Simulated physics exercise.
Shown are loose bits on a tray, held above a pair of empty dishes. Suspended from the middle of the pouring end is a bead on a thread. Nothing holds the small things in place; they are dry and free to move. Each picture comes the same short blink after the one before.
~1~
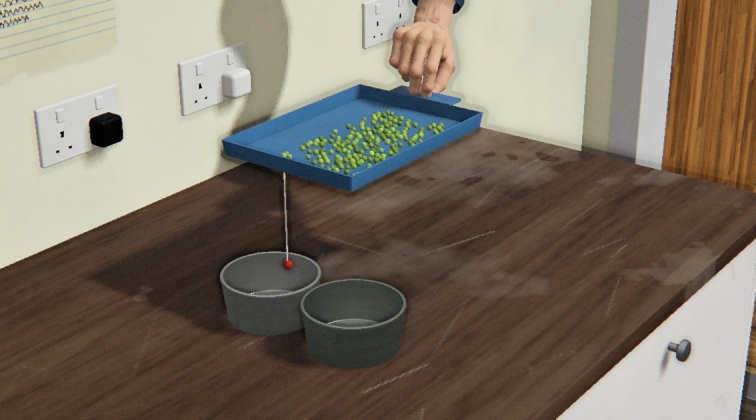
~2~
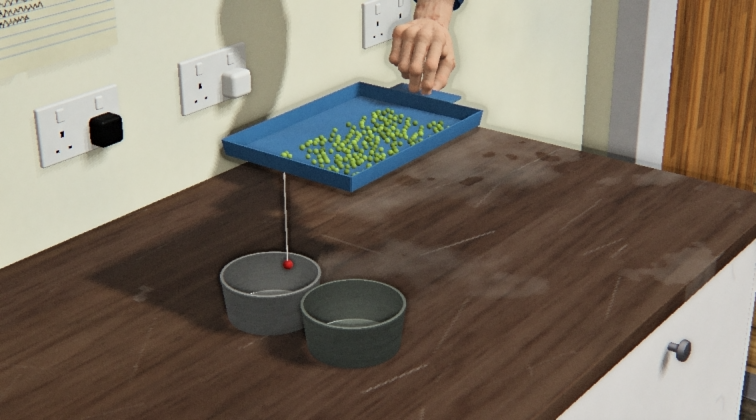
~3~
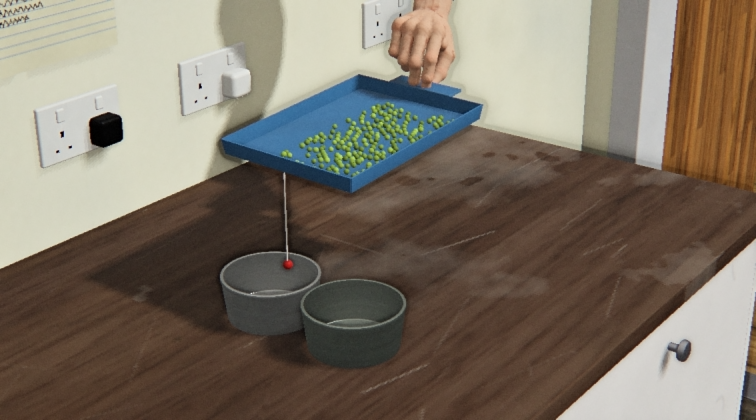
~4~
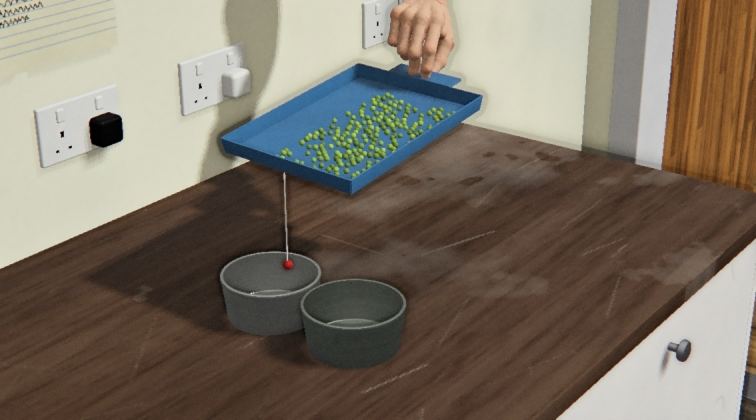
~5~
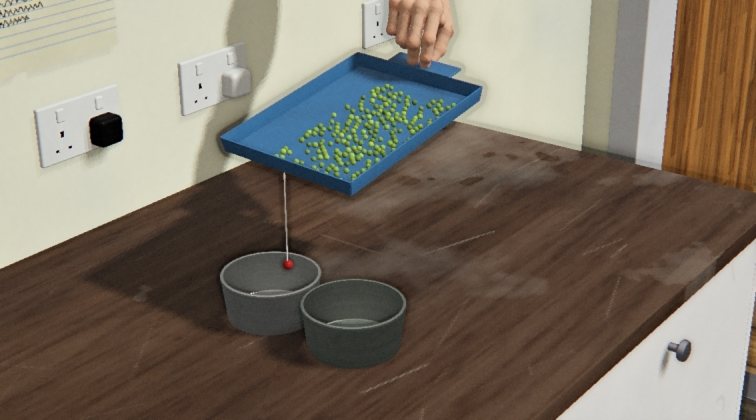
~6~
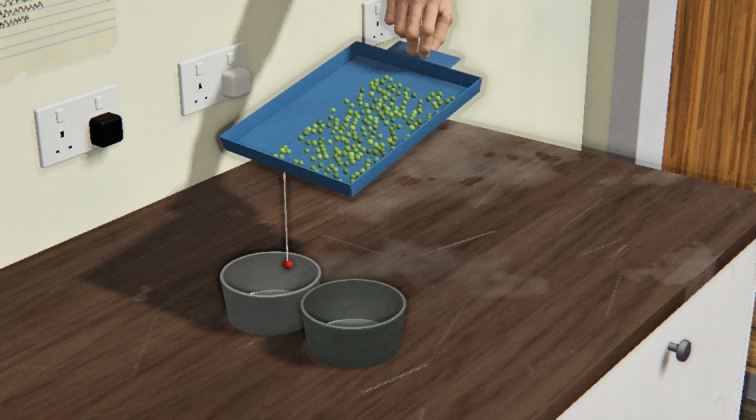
A blue tray of green peas, held by a hand above two empty grey dishes, slowly tilted as its far side rose, while a red bead hung still on a thread from its near edge.
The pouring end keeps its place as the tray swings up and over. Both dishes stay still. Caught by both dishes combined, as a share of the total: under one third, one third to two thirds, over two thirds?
Over two thirds.
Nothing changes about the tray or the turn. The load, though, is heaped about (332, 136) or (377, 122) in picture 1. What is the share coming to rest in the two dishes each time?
First about 70, then 90 per cent.
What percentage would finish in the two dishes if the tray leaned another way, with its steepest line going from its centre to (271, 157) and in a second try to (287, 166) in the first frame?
First heading roughly 40 %, second roughly 30 %.
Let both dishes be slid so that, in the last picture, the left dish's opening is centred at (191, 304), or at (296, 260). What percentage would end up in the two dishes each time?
It works out to 0 percent and then 30 percent.
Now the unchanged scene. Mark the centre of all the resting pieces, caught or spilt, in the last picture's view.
Somewhere close to (343, 345) in the last picture.
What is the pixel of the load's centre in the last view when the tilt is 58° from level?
The middle of the pieces sits at roughly (339, 168).
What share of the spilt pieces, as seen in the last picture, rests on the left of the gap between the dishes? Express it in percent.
Roughly 90 percent.
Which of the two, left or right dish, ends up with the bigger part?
Winner noted as the right of the two.
Soon, tray tipped steeply; nearly all on the tray; a stray few in the right dish; a stray few in the air.
A while on, tray tipped right over; most on the tray; a small part in the right dish; a stray few outside both; a small part in the air.
Towards the end, tray tipped past a quarter turn; most in the right dish; a small part outside both.
Finally, tray tipped past a quarter turn; most in the right dish; none in the left dish; a small part outside both.
